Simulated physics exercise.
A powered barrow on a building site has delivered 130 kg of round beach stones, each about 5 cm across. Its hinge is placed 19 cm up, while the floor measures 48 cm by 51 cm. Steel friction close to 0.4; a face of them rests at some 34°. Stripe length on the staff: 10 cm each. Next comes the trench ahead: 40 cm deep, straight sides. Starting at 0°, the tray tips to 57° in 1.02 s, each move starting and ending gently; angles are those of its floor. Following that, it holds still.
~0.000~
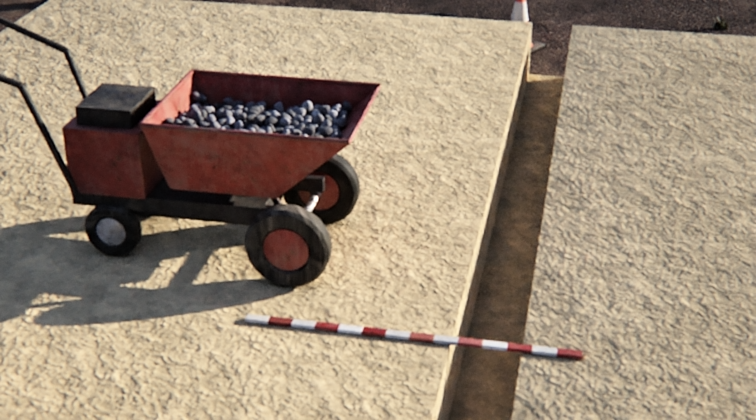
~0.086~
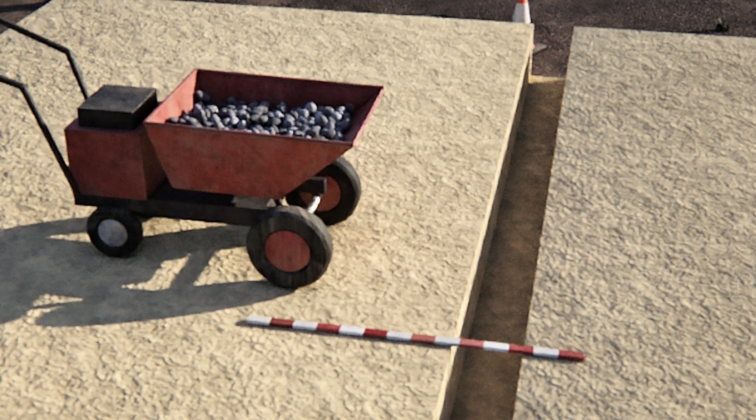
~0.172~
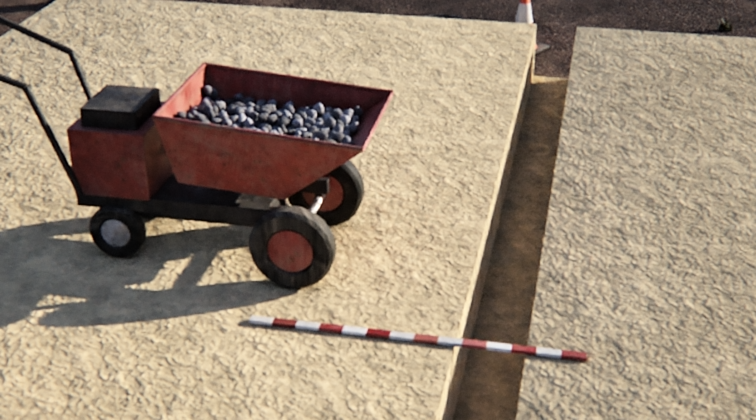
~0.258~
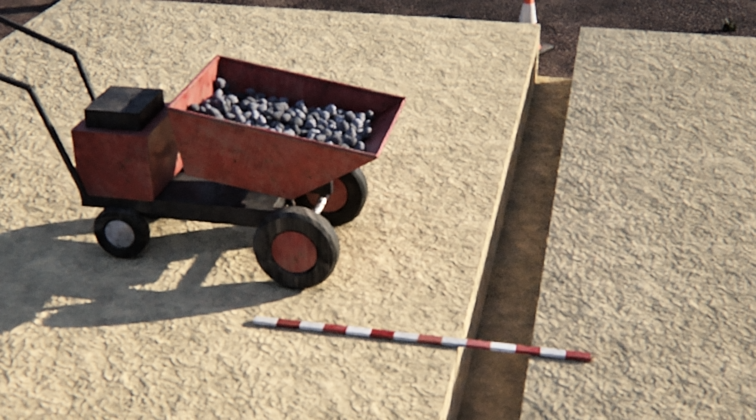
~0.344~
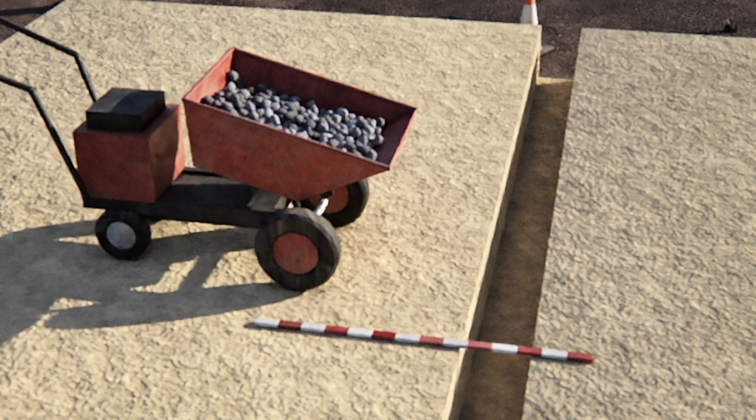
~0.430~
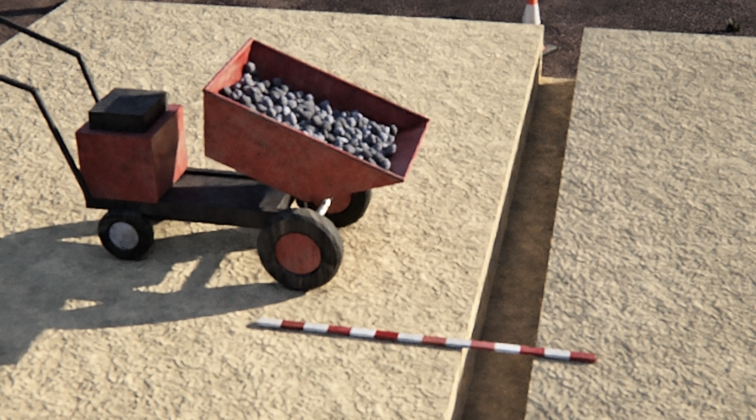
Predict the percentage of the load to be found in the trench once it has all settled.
Roughly 91 percent of the load ends up there.
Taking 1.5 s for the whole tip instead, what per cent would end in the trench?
Then roughly 90 percent.
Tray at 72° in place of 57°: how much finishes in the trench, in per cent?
Expect roughly 75 per cent.
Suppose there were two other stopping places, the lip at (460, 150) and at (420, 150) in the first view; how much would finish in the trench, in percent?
It comes to about 20 and 50 in a hundred.
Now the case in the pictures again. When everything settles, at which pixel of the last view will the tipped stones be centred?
Around (510, 327).
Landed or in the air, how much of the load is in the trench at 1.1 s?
By then, around 5 percent.
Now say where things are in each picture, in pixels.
Lip at (350, 142), floor tilted 0°, highest stones at (310, 116), in the first frame.
The tray is at 1°, its lip at (354, 145); the top of the load is at (296, 116); the stones move at 0.2 m/s on average, in the second frame.
Lip at (363, 150), floor tilted 4°, highest stones at (249, 109); the stones move at 0.4 m/s on average, in the third frame.
Lip at (377, 157), floor tilted 9°, highest stones at (223, 98); the stones move at 0.5 m/s on average, in the fourth frame.
Lip at (390, 169), floor tilted 15°, highest stones at (235, 92); the stones move at 0.6 m/s on average, in the fifth frame.
Lip at (404, 181), floor tilted 22°, highest stones at (247, 84); the stones move at 0.7 m/s on average, in the sixth frame.
After 0.8 s the floor is at 48°; 100 % in the tray; the foremost stones are at (423, 204).
After 1.1 s the floor is at 57°; 85 % in the tray, 9 % short of the trench, 6 % in the trench; the foremost stones are at (507, 288).
After 1.5 s the floor is at 57°; 42 % in the tray, 10 % short of the trench, 47 % in the trench, 1 % past the trench; the foremost stones are at (559, 299).
After 3.4 s the floor is at 57°; 0 % in the tray, 8 % short of the trench, 91 % in the trench, 1 % past the trench; the foremost stones are at (583, 325).
